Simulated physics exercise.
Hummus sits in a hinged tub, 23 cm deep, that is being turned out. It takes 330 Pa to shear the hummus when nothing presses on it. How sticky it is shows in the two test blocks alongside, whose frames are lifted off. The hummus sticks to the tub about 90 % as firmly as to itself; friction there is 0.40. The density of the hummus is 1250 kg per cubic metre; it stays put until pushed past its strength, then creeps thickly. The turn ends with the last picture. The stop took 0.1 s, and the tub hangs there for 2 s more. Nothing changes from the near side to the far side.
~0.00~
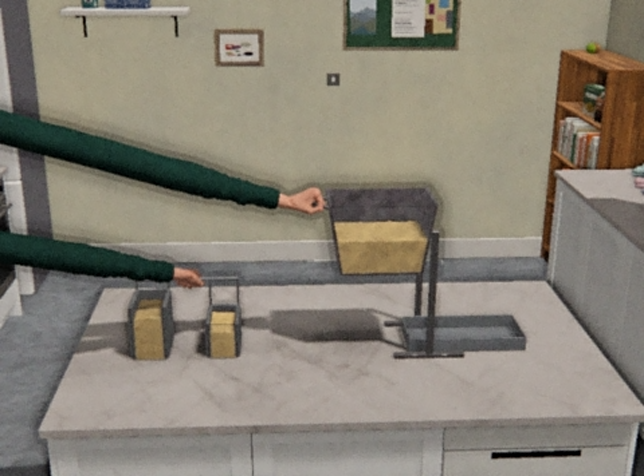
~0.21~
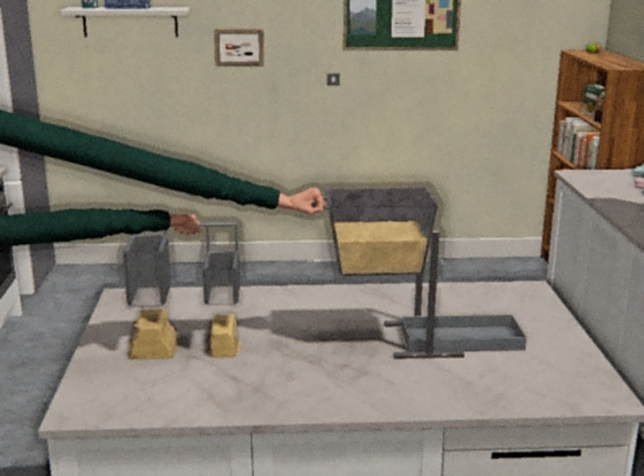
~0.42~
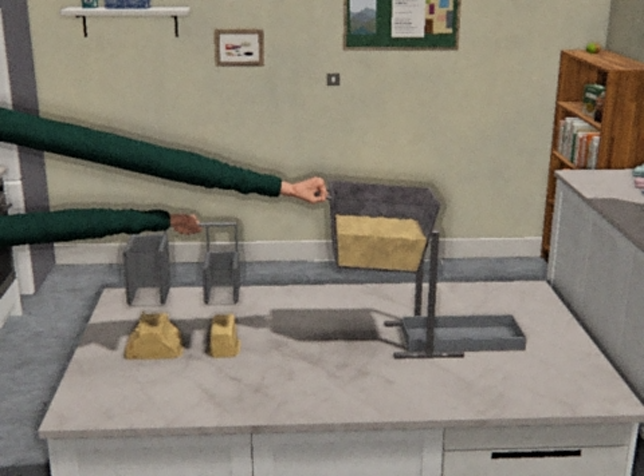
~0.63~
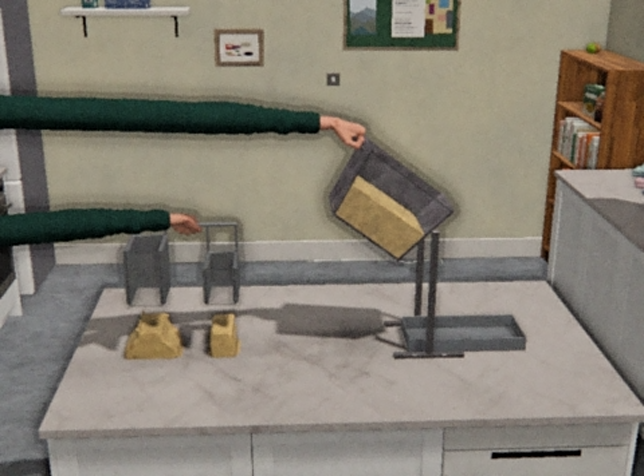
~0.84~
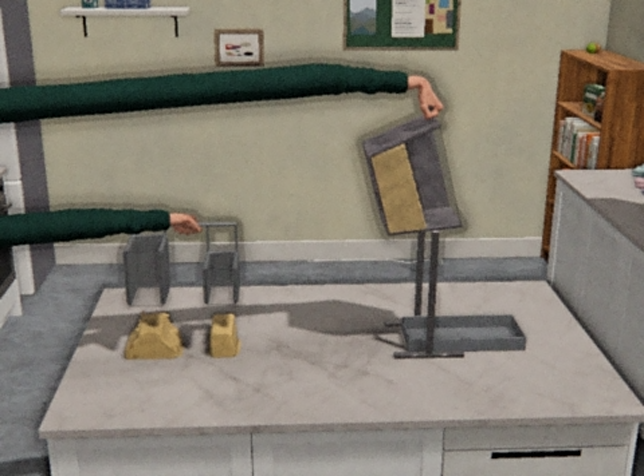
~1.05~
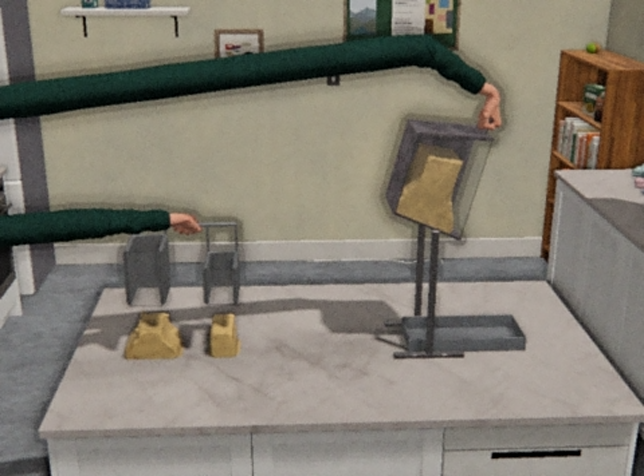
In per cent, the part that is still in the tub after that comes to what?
About 0 %.
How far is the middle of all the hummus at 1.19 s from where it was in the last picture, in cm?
Roughly 13 cm.
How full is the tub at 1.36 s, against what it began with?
About 25 %.
After 1.19 s, the tub is at 104 degrees and holds 60 %.
After 1.36 s, the tub is at 104 degrees and holds 27 %.
After 1.53 s, the tub is at 104 degrees and holds 11 %.
After 1.70 s, the tub is at 104 degrees and holds 0 %.
After 3.05 s, at the end, the tub is at 104 degrees and holds 0 %.
